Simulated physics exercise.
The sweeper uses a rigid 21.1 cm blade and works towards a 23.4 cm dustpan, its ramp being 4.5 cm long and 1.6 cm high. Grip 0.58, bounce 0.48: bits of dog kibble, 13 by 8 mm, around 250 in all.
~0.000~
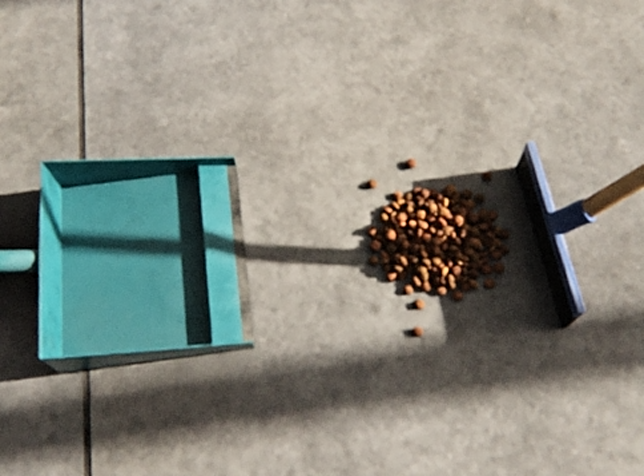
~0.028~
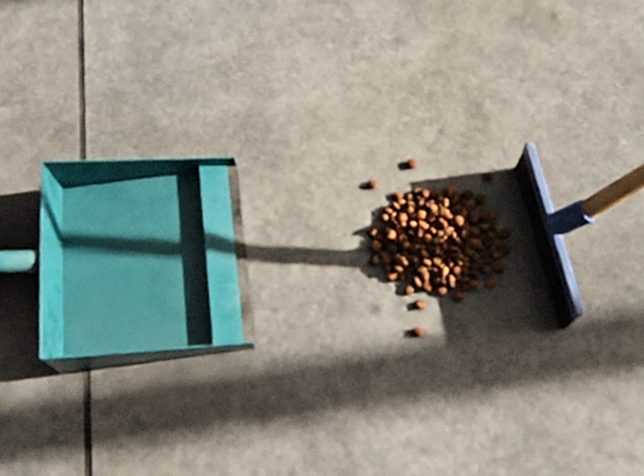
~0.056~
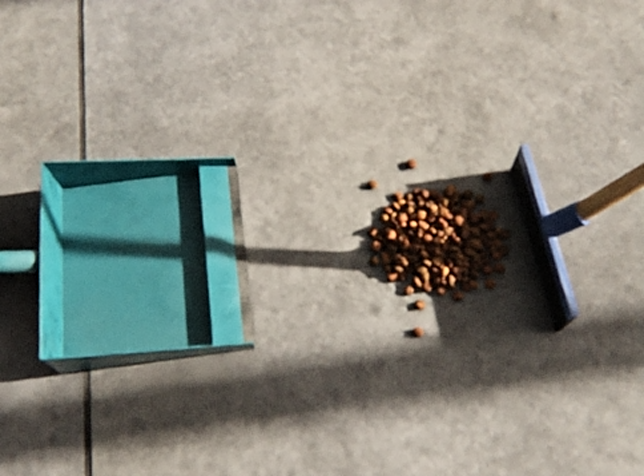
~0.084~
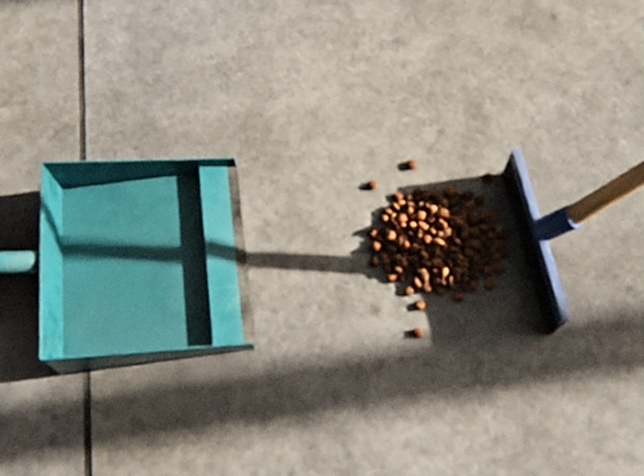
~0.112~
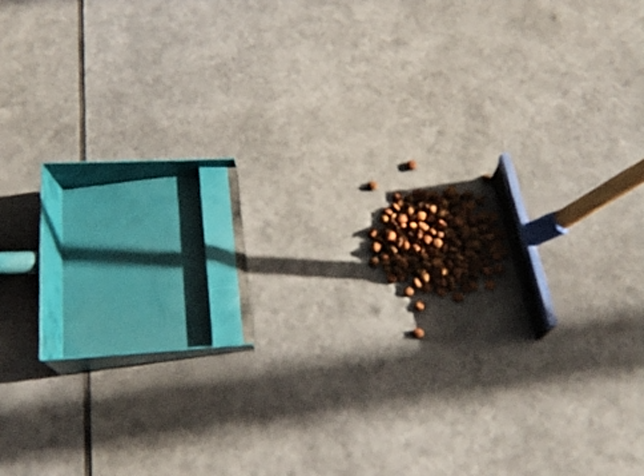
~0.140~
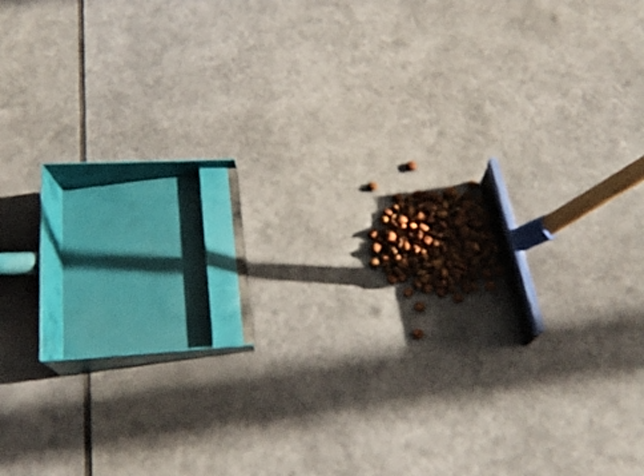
To begin with, a heap of small brown kibble pieces sits on a grey floor between an open teal dustpan on the left and a blue blade with a wooden handle on the right. The blade slides a short way left and slightly downward, closing up to the heap's right edge, while the dustpan stays still.
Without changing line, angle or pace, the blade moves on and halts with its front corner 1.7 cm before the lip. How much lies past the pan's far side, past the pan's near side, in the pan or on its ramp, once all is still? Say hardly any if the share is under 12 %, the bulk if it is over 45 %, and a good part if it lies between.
Past the pan's far side - hardly any, past the pan's near side - a good part, in the pan or on its ramp - a good part.
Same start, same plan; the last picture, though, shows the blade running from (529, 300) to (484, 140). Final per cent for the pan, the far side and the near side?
You'd see pan at 30, far at 20 and near at 0.
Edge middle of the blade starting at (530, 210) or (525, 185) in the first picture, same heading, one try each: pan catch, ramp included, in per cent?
Estimates: 50 percent and 45 percent.
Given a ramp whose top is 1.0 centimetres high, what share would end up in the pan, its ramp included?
Close to 40 per cent then.
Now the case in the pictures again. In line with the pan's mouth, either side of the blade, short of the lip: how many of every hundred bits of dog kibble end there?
Roughly 45 percent.
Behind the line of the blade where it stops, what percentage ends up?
Estimate: About 25 %.
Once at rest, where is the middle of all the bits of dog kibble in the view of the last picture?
I'd say roughly (249, 292).
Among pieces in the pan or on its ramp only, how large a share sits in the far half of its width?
Some 0 per cent.
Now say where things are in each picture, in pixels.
Blade from (578, 312) to (529, 149), moved 0.0 cm, 0 of the pieces shifted so far; middle of the pieces at (438, 237); pan at (137, 266), in the first picture.
Blade from (576, 313) to (528, 150), moved 0.2 cm, 0 of the pieces shifted so far; middle of the pieces at (438, 237), in the second picture.
Blade from (571, 315) to (523, 152), moved 0.9 cm, 0 of the pieces shifted so far; middle of the pieces at (438, 238), in the third picture.
Blade from (562, 319) to (514, 155), moved 1.9 cm, 0 of the pieces shifted so far; middle of the pieces at (438, 238), in the fourth picture.
Blade from (550, 325) to (503, 160), moved 3.4 cm, 0 of the pieces shifted so far; middle of the pieces at (438, 239), in the fifth picture.
Blade from (538, 330) to (491, 165), moved 5.0 cm, 21 of the pieces shifted so far; middle of the pieces at (442, 238); pan at (138, 268). The blade's pace is about 0.55 m/s, heading 13 degrees towards the viewer's side, in the sixth picture.
Then, at 0.40 s, middle of the blade 17 cm from the lip; 0 % over the lip, far side 0 %, near side 5 %.
After 0.58 s, middle of the blade 7 cm from the lip; 0 % over the lip, far side 0 %, near side 10 %.
After 0.87 s, middle of the blade 2 cm from the lip; 35 % over the lip, far side 0 %, near side 20 %.
In the end, at 1.4 s, far side 0 %, near side 20 %, pan 35 %, in front of the lip or behind the blade 45 %.
